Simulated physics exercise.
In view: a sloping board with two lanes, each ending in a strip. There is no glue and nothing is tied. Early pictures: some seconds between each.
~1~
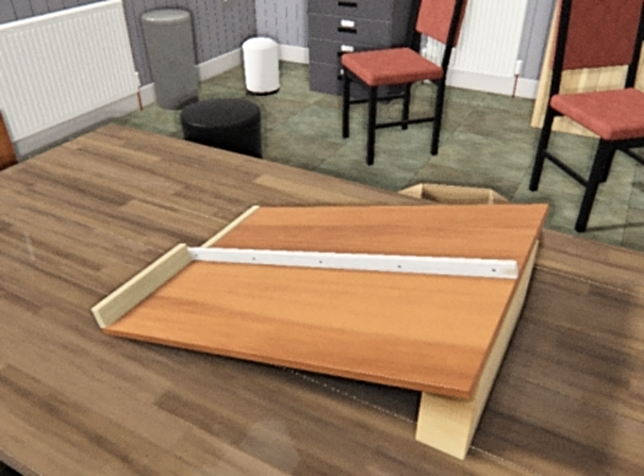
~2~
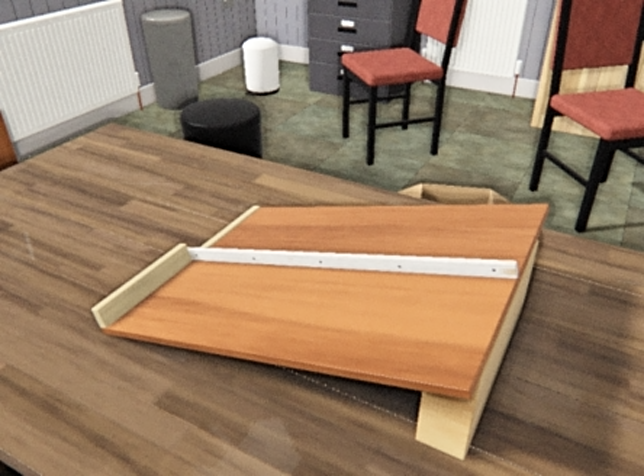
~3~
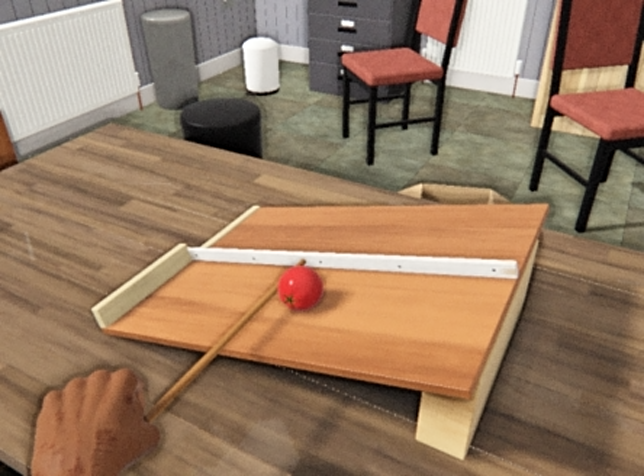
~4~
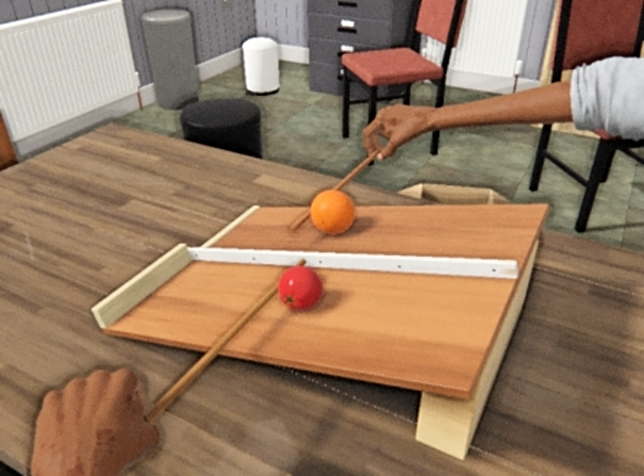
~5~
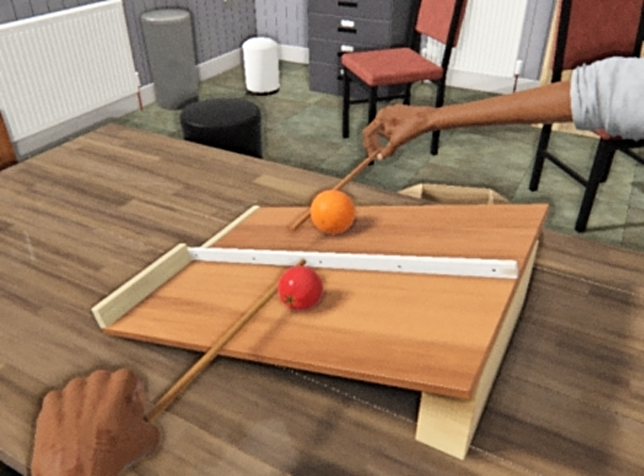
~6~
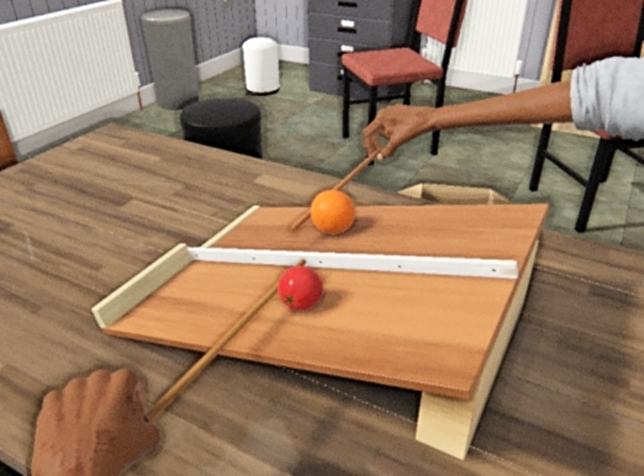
A hand at the lower left comes into view, holding a thin stick against a red tomato on the near lane, then a grey-sleeved arm from the right sets another stick against an orange on the far lane. The sloping orange-brown board, split by a white strip, rests on a wooden table, with red chairs behind. Seen from above by a still camera, everything then stays motionless.
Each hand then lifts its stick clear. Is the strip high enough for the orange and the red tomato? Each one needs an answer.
Orange falls off, red tomato stays put.
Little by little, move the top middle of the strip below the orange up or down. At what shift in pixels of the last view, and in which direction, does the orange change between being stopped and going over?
Move it 8 pixels upward and it flips.
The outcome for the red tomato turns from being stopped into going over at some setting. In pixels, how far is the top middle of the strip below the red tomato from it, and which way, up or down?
Down, by around 8 pixels.
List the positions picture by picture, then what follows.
Board (322, 260), in the first frame.
Board (322, 260), in the second frame.
Board (322, 260), in the third frame.
Held back by the sticks; red tomato (300, 289); board (322, 260), in the fourth frame.
Held back by the sticks; orange (333, 212); board (322, 260), in the fifth frame.
Held back by the sticks; orange (333, 212); red tomato (300, 289); board (322, 260), in the sixth frame.
Then, 0.66 s later than the last frame, orange off the board near (185, 208); red tomato rolling on the board near (168, 278).
When it is over, the orange runs past the strip; the red tomato gets caught, near (159, 277).
